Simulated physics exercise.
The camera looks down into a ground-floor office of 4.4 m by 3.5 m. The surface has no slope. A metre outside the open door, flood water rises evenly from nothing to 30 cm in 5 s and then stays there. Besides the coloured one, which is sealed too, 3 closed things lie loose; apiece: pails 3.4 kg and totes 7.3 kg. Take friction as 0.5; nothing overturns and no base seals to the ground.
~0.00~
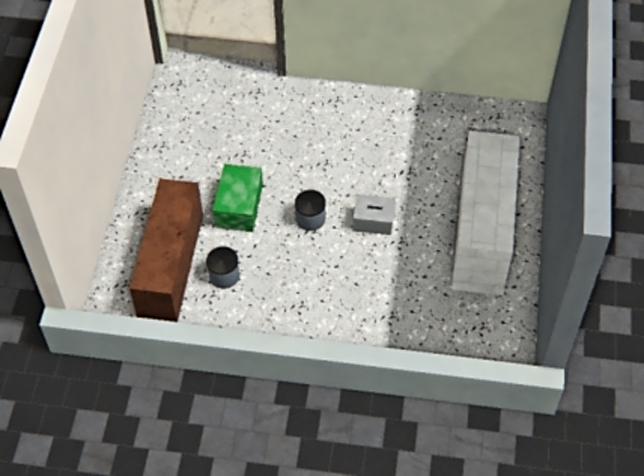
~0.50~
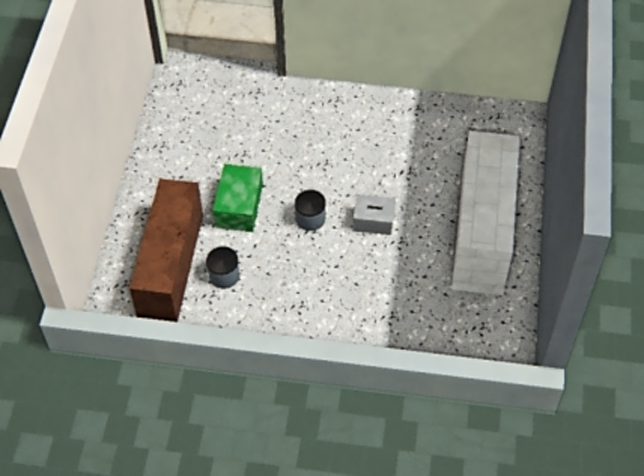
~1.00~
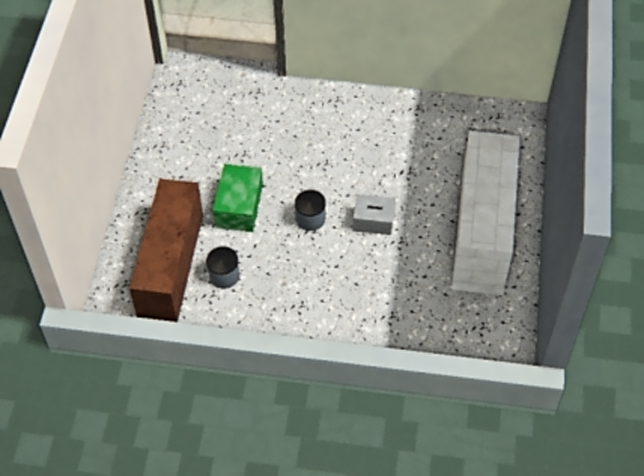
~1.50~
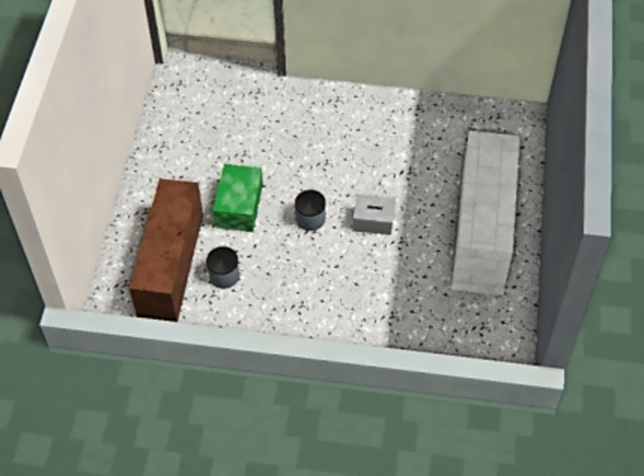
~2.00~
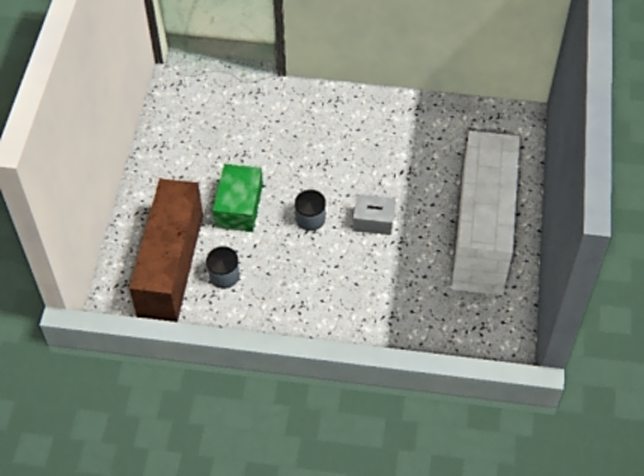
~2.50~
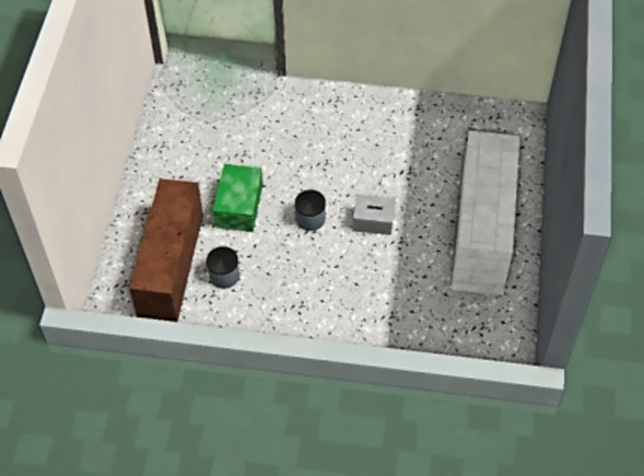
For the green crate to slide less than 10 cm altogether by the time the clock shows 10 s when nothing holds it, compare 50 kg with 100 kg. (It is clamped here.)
For it, only the higher weight holds it.
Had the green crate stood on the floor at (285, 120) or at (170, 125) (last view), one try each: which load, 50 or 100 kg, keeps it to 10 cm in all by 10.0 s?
In that order: The smaller is enough; it takes the larger.
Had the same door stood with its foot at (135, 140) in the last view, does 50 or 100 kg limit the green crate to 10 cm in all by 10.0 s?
In that case only the larger load is enough.
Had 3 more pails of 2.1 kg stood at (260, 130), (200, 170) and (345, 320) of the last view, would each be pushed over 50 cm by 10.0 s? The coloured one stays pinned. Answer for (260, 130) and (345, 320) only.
In that order: Over, past it.
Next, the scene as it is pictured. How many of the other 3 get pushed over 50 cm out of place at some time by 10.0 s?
I count 3.
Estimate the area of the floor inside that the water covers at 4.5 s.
About 5.5 m2.
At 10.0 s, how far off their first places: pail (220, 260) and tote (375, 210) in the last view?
In that order: 100 cm, 150 cm.
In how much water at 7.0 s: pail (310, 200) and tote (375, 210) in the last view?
About 8 and 6 cm.
After 3.5 s the green crate would be 0 cm from its start with 50 kg and 0 cm from its start with 100 kg; 2 cm of water round it then.
After 4.5 s the green crate would be 0 cm from its start with 50 kg and 0 cm from its start with 100 kg; 6 cm of water round it then.
After 7.0 s the green crate would be 22 cm from its start with 50 kg and 0 cm from its start with 100 kg; 11 cm of water round it then.
After 10.0 s the green crate would be 70 cm from its start with 50 kg and 0 cm from its start with 100 kg; 15 cm of water round it then.
